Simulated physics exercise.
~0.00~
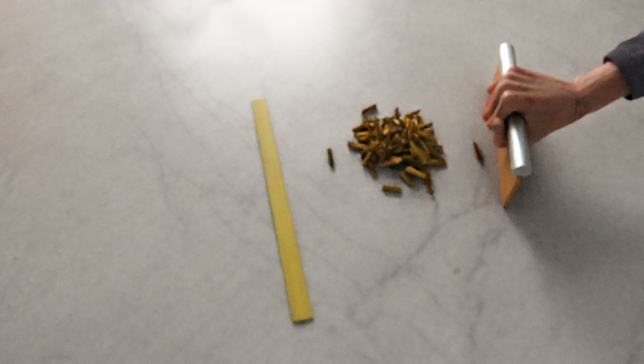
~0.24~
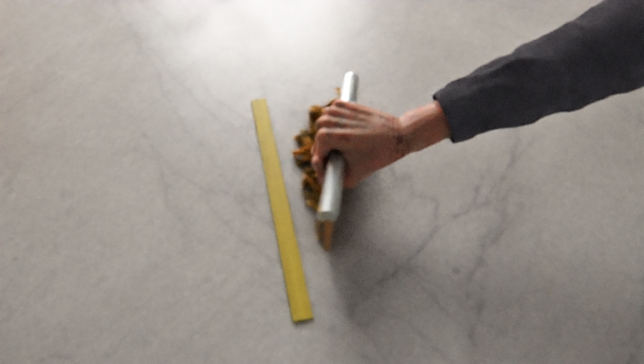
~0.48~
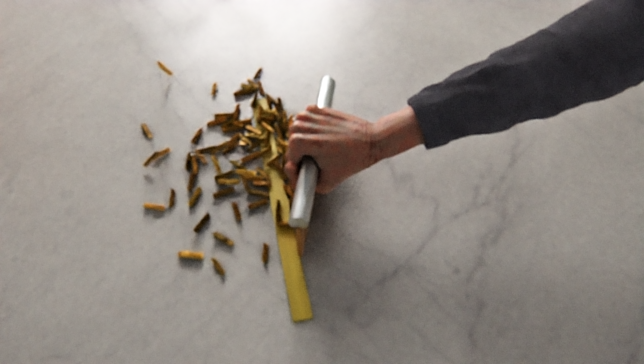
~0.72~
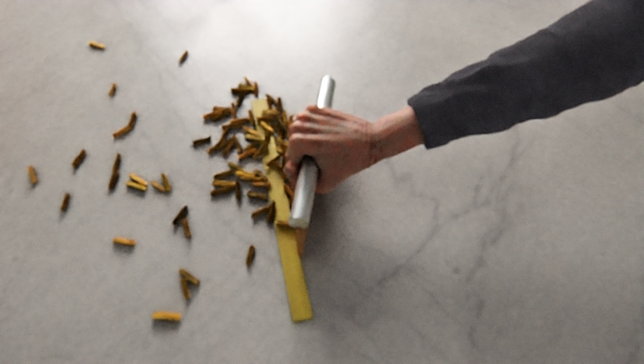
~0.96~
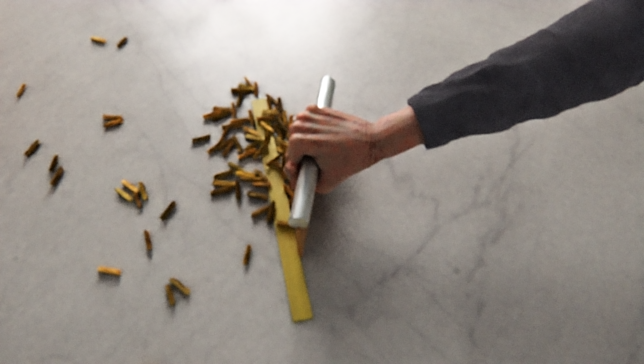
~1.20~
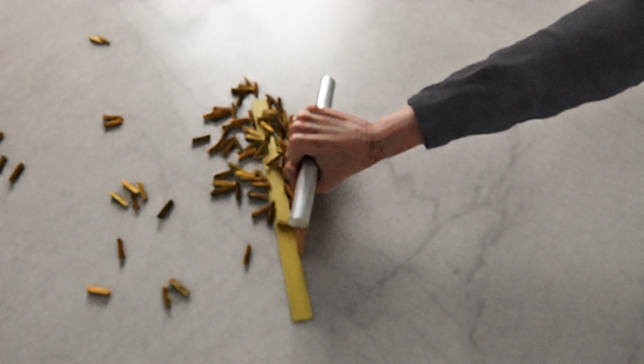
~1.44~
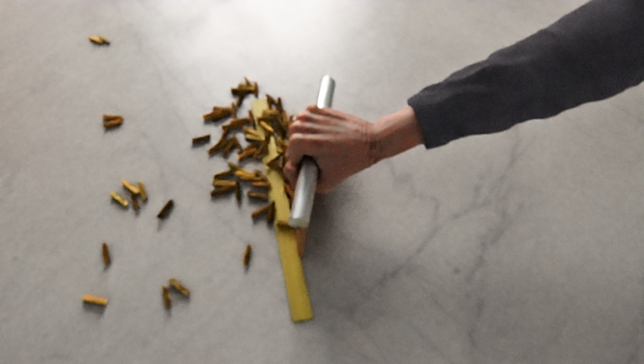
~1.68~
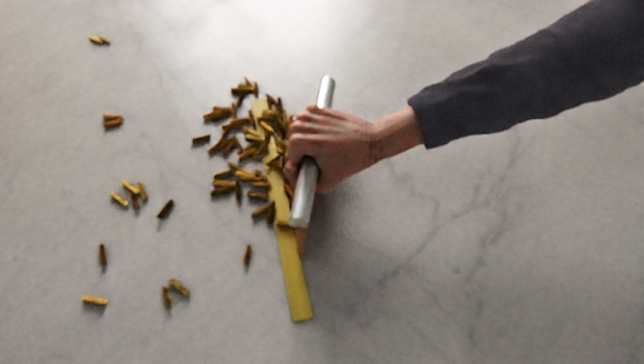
On a pale marble surface, a hand swept a scraper with a silvery handle leftward, pushing a pile of small brown pieces into a yellow strip, then stopped; some scattered further left, while many settled on and just beyond the strip.
